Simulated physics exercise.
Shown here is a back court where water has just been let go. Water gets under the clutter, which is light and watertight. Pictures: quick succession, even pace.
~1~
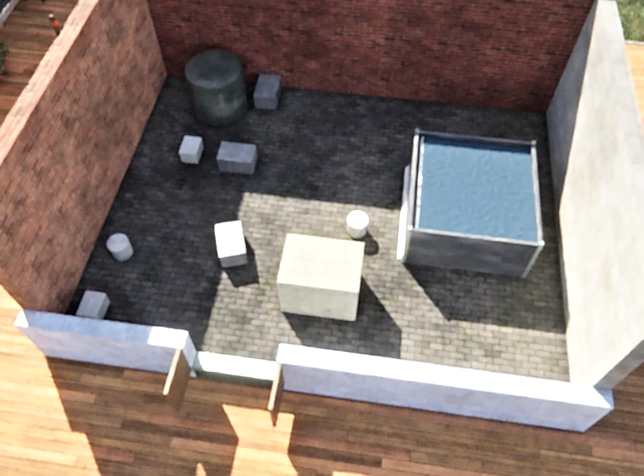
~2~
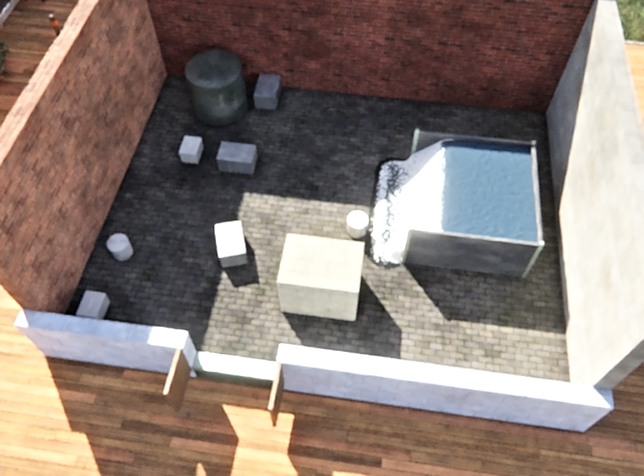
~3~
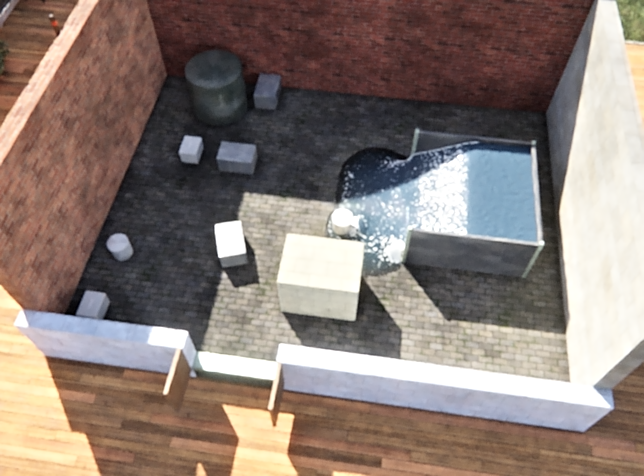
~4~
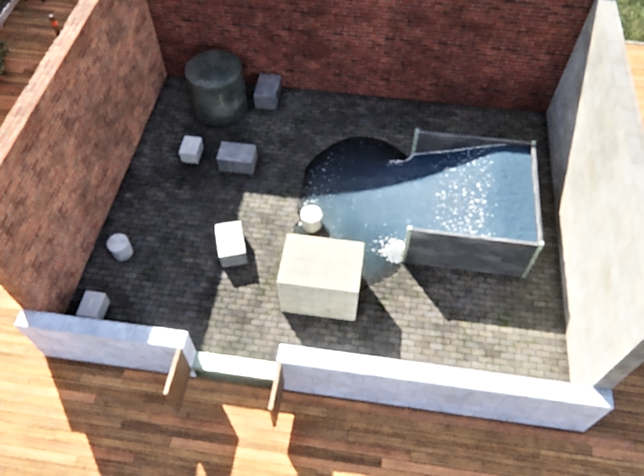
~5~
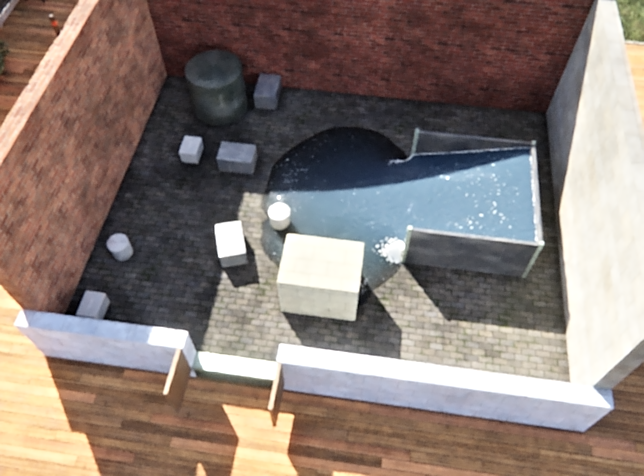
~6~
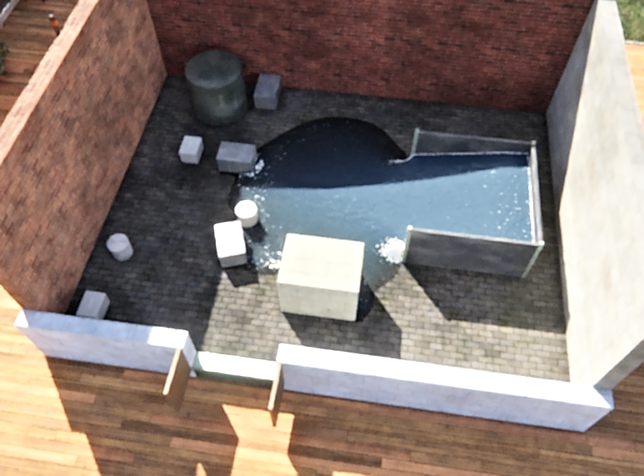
In a walled court, water pours from a tank and pushes a white pail left.
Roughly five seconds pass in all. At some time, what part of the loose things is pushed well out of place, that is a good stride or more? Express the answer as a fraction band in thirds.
Fraction band: 2/3 or more.
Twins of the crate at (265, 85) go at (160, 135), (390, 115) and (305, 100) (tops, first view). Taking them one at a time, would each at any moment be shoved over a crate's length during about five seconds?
As listed: Short of that, not that far, moved that far.
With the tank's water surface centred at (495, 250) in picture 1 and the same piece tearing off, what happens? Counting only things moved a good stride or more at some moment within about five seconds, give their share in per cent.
I'd put it near 100 percent.
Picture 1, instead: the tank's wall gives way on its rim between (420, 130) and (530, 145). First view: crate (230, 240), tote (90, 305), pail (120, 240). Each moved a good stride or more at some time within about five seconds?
In turn: Moved that far, stayed within it, moved that far.
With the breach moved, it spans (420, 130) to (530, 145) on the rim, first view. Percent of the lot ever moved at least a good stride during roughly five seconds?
About 70 per cent.
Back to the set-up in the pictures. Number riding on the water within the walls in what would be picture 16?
6 in total.
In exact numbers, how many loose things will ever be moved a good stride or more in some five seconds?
7.
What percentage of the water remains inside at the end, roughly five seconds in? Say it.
Estimate: Near 98 in a hundred.
A moment on, 2 of 7 are well off their spots; 0 afloat.
Next, 5 of 7 are well off their spots; 6 afloat.
Later, 6 of 7 are well off their spots; 7 afloat.
In the end, 6 of 7 are well off their spots, and 7 have been at some point; 6 afloat.
